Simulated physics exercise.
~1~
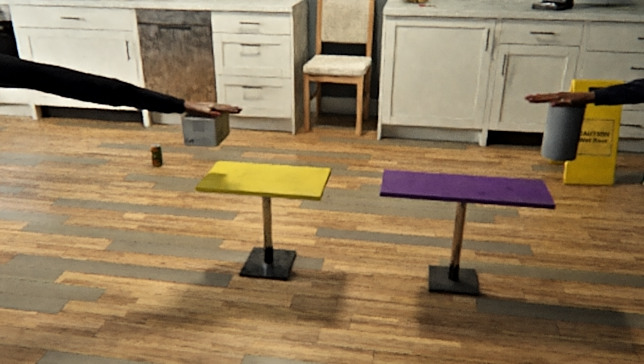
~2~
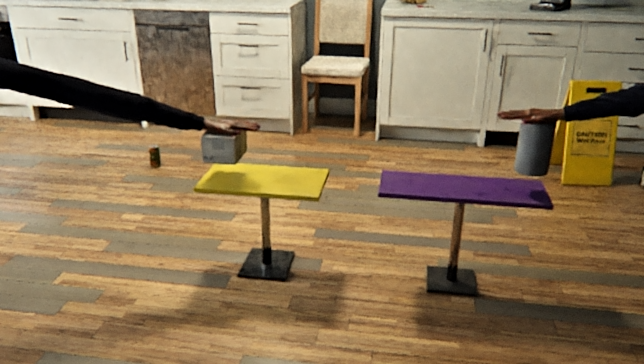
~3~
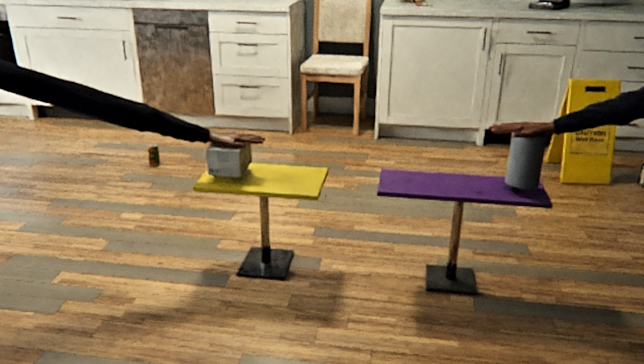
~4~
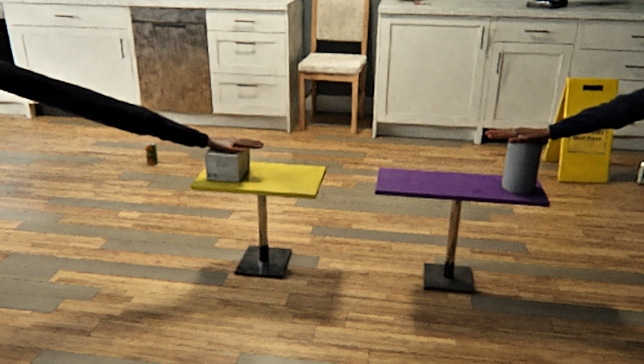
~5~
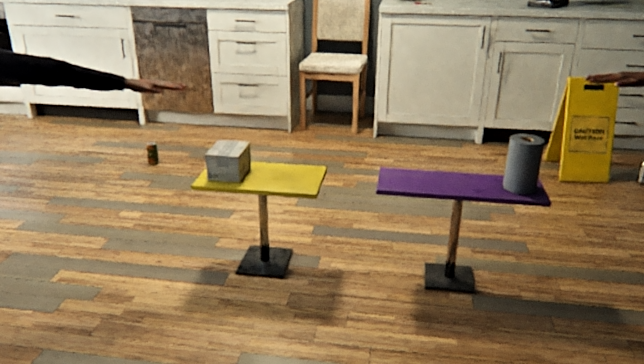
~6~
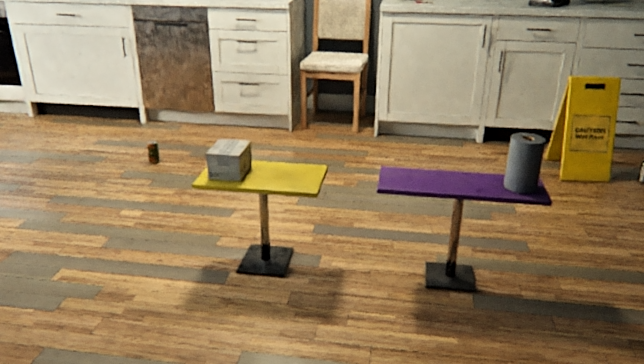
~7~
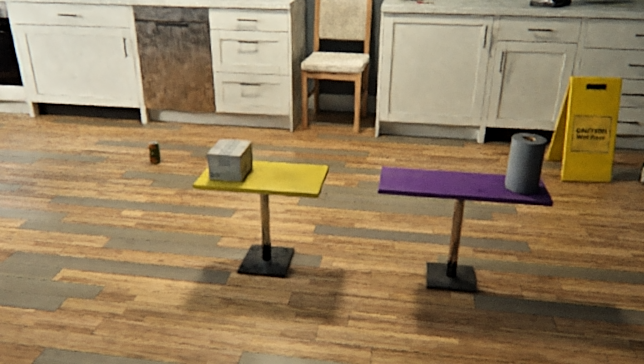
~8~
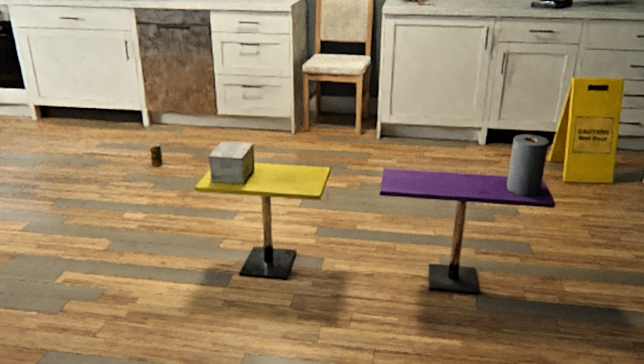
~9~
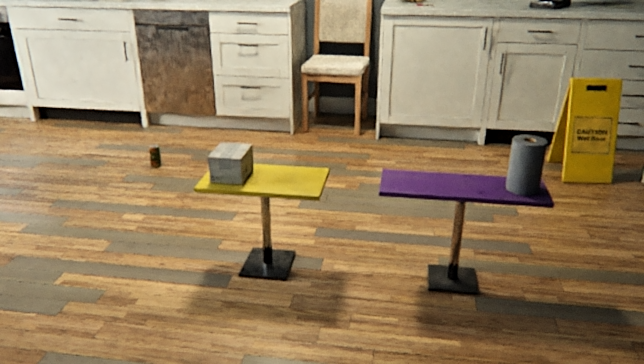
Two hands lower a gray box and roll onto yellow and purple stands, which stay steady.
